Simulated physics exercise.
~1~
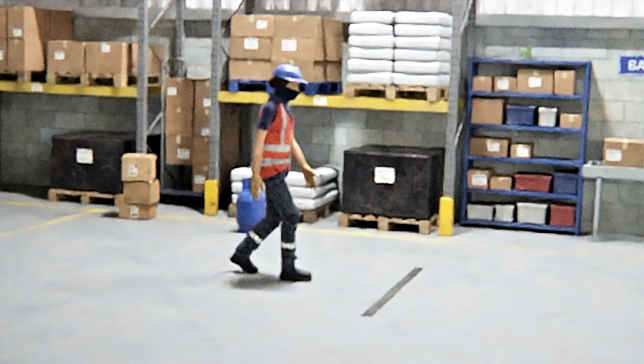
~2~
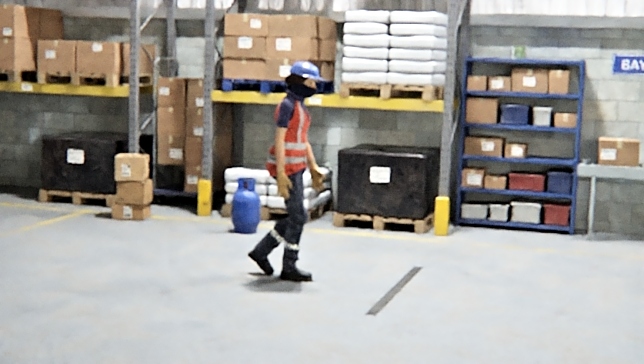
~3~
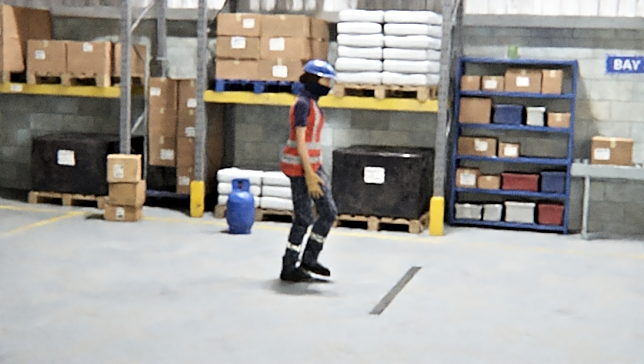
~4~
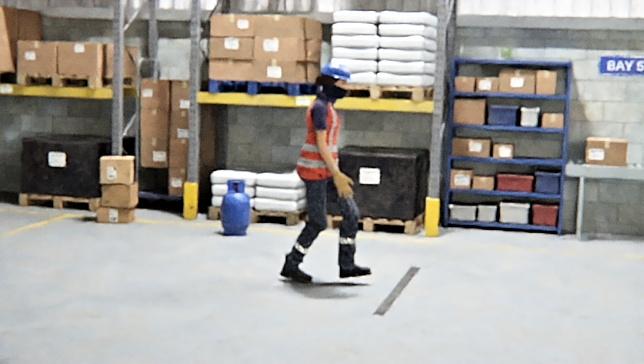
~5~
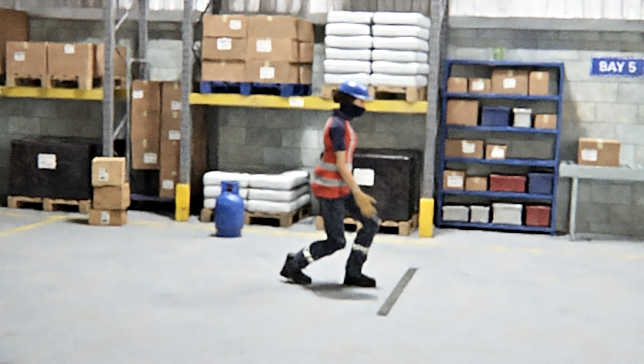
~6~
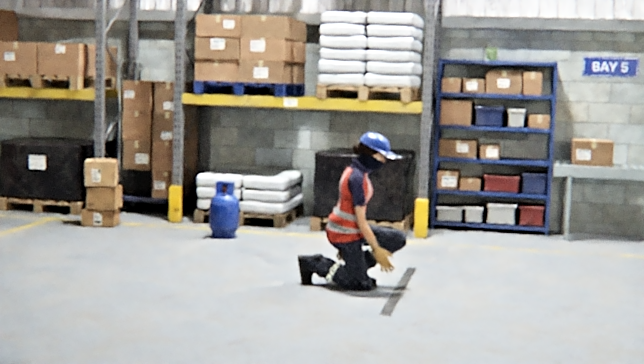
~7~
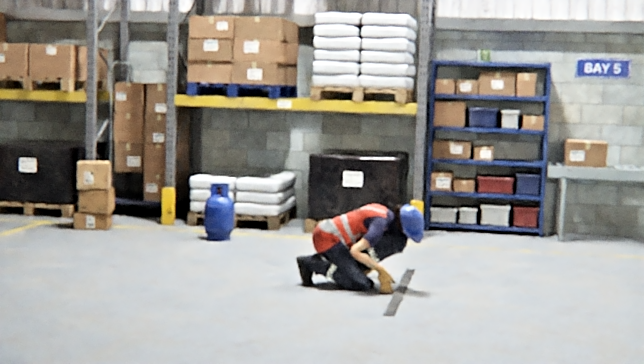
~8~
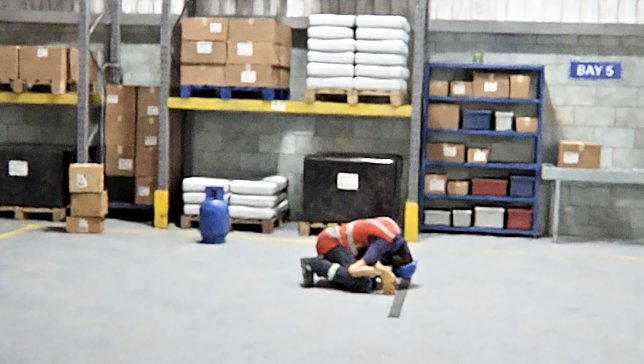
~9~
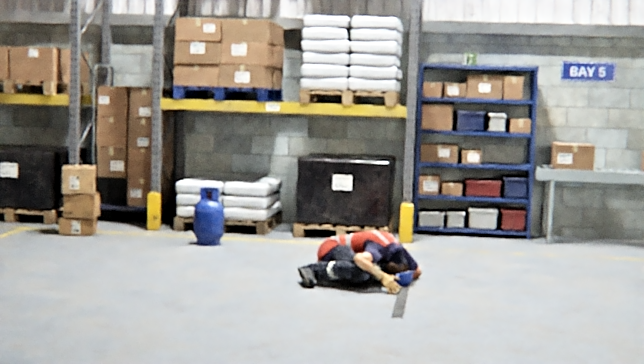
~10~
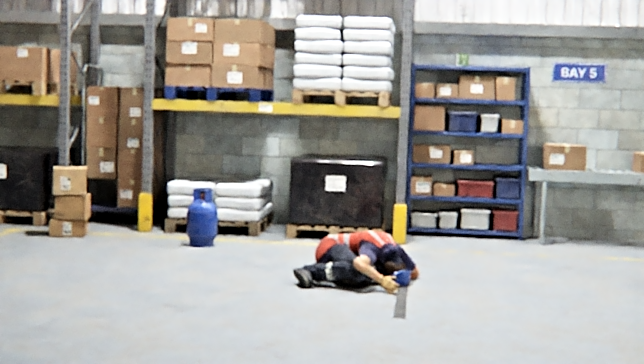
A worker in a blue cap and red safety vest walked right across a warehouse floor, dropped to the knees, and folded forward onto the ground with arms out front, ending curled up and still, chest just short of a dark strip.
